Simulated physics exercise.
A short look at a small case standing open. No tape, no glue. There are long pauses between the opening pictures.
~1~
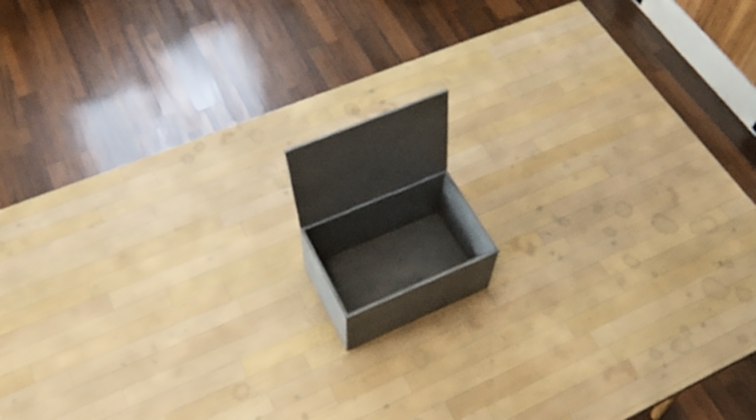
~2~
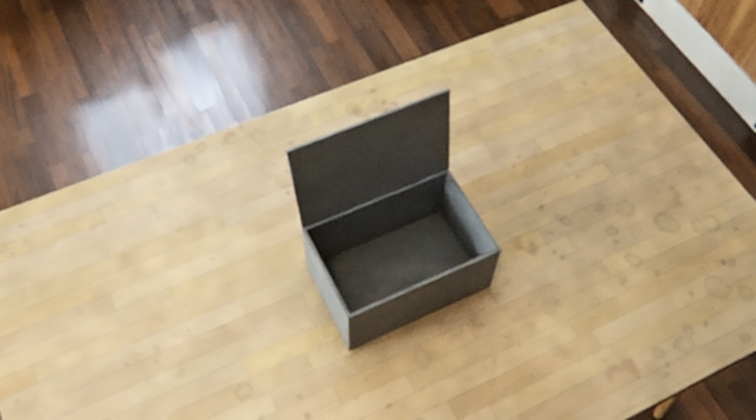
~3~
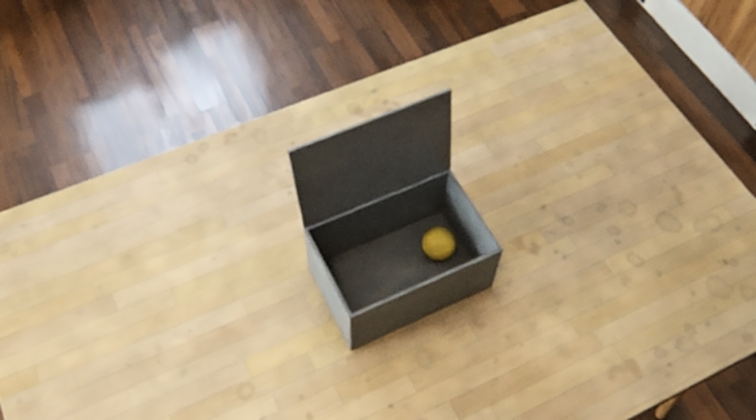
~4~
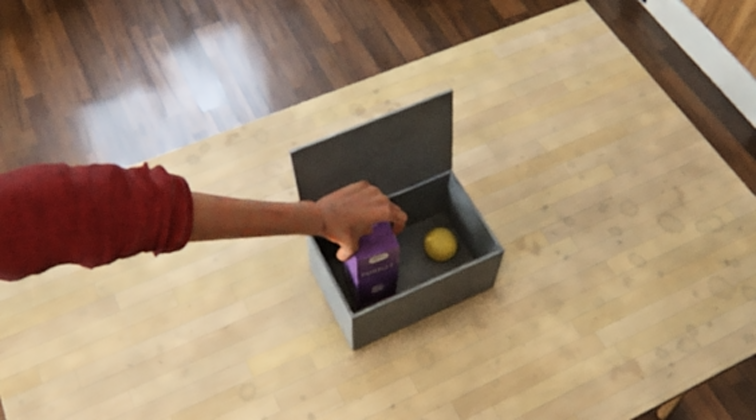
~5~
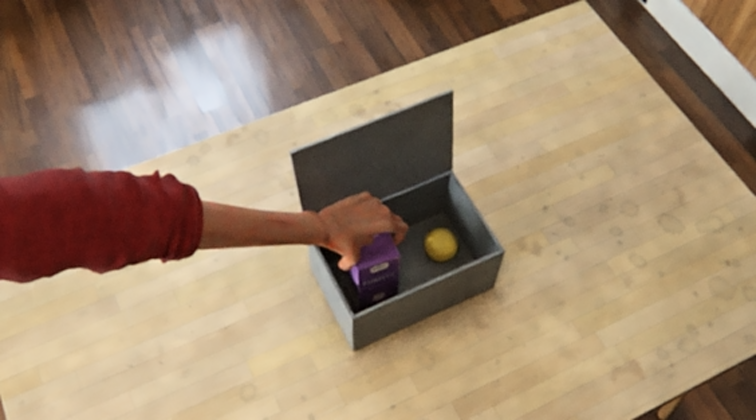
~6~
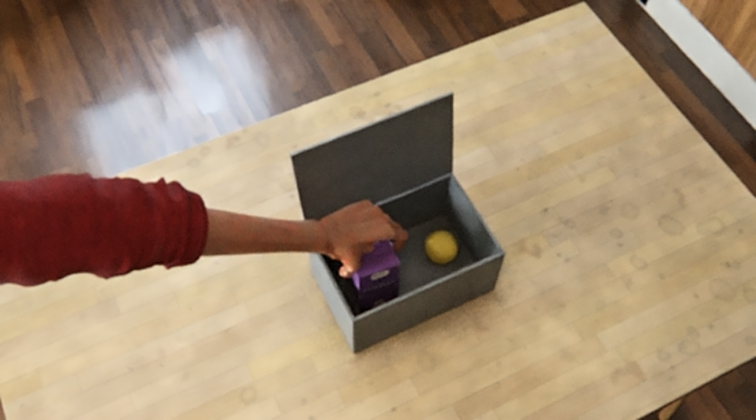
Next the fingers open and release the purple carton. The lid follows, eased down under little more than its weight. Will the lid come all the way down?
As it turns out, it is held up.
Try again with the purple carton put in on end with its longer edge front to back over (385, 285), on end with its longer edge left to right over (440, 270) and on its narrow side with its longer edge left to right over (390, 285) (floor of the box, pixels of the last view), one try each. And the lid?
First try: It stays ajar; second try: It shuts flat; third try: It sits on the rim.
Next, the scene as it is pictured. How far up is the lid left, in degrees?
Some 35° above the rim.
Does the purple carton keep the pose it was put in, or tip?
The purple carton keeps its pose.
Then, 1.20 s on from there, lid starting down.
Then, 1.60 s on from there, lid 59° above the rim.
In the end, lid 37° above the rim; both unmoved. At the end, from the last picture's camera, purple carton near (371, 277).
